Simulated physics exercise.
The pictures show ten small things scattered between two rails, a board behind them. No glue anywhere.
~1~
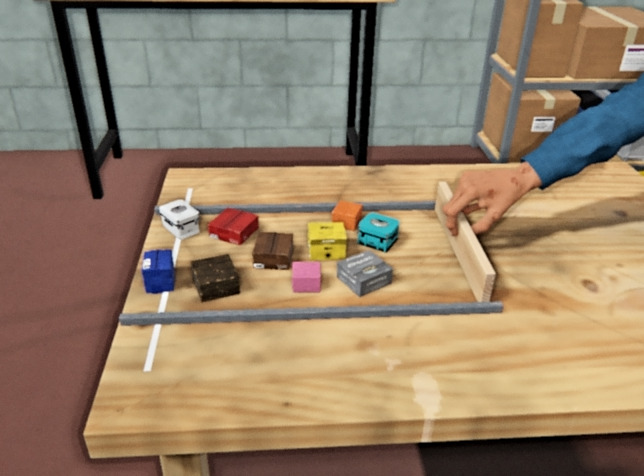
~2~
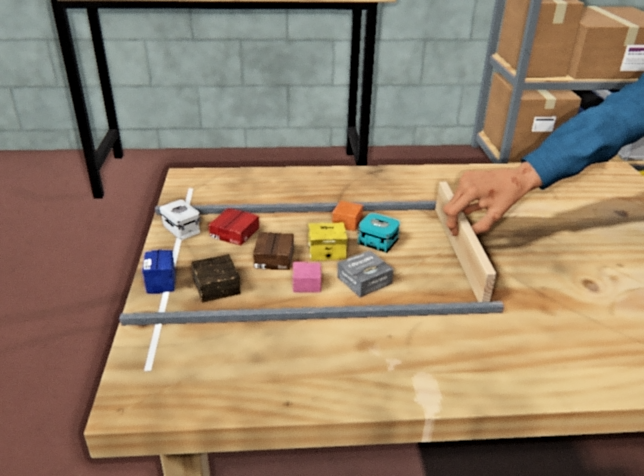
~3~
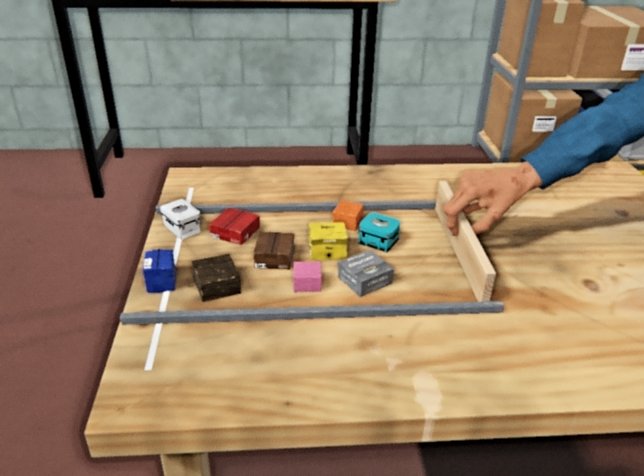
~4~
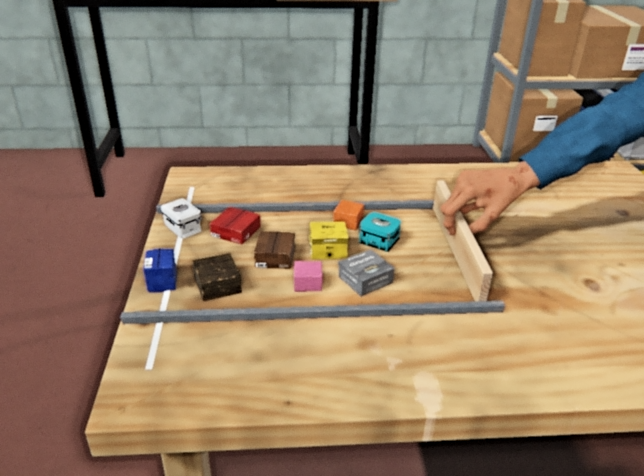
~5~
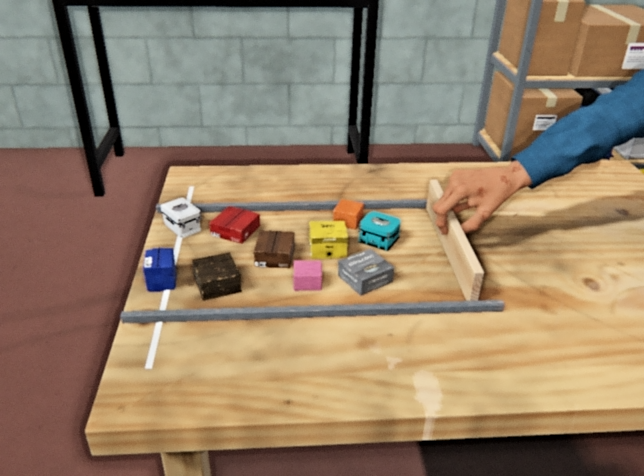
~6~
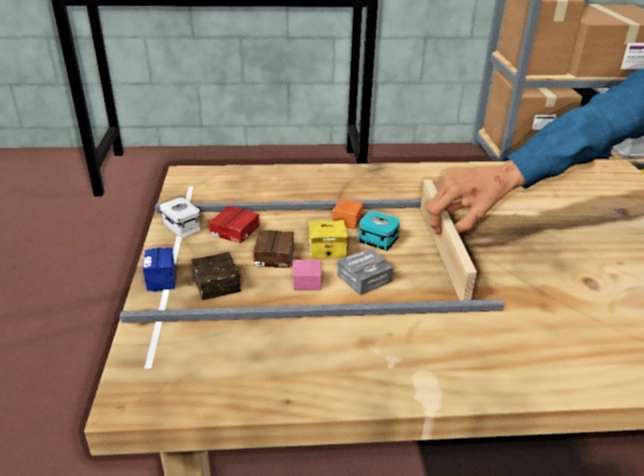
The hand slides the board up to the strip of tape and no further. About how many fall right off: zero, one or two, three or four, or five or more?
The number that fall off is five or more.
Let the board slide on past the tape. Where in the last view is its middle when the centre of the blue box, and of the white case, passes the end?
At (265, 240) for the blue box; at (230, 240) for the white case.
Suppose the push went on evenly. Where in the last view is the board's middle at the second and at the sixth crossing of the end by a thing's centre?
At (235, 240) for the second, at (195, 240) for the sixth.
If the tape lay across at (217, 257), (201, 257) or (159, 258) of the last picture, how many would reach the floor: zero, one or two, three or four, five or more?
One after another: Either three or four; three to four; at least five.
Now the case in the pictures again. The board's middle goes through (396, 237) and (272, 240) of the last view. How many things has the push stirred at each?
1 and 9.
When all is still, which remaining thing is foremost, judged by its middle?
Foremost is the pink block.
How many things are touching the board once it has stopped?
The number is 3.
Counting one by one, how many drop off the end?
Fallen: 6.
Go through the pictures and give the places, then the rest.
In the first picture, blue box (159, 271); white case (180, 220); black block (215, 278); board (461, 237); tape (173, 260).
In the second picture, white case (181, 220); yellow box (327, 241).
In the third picture, black block (216, 277); red box (235, 226).
In the fourth picture, blue box (161, 270); grey box (366, 272).
In the fifth picture, white case (181, 218); brown box (275, 249).
In the sixth picture, blue box (160, 269); white case (181, 217); black block (216, 275); board (445, 236); tape (174, 258).
Soon after, none off yet; blue box at rest near (160, 269); white case at rest near (181, 217); black block at rest near (216, 275).
Then, none off yet; blue box moving near (150, 269); white case at rest near (181, 217); black block moved a little near (191, 278).
Further on, one off so far; blue box falling; white case tipped a little near (141, 215); black block moved well along near (118, 290).
At rest, the number that fall off is five or more; fallen, yellow box, brown box, red box, black block, white case and blue box.
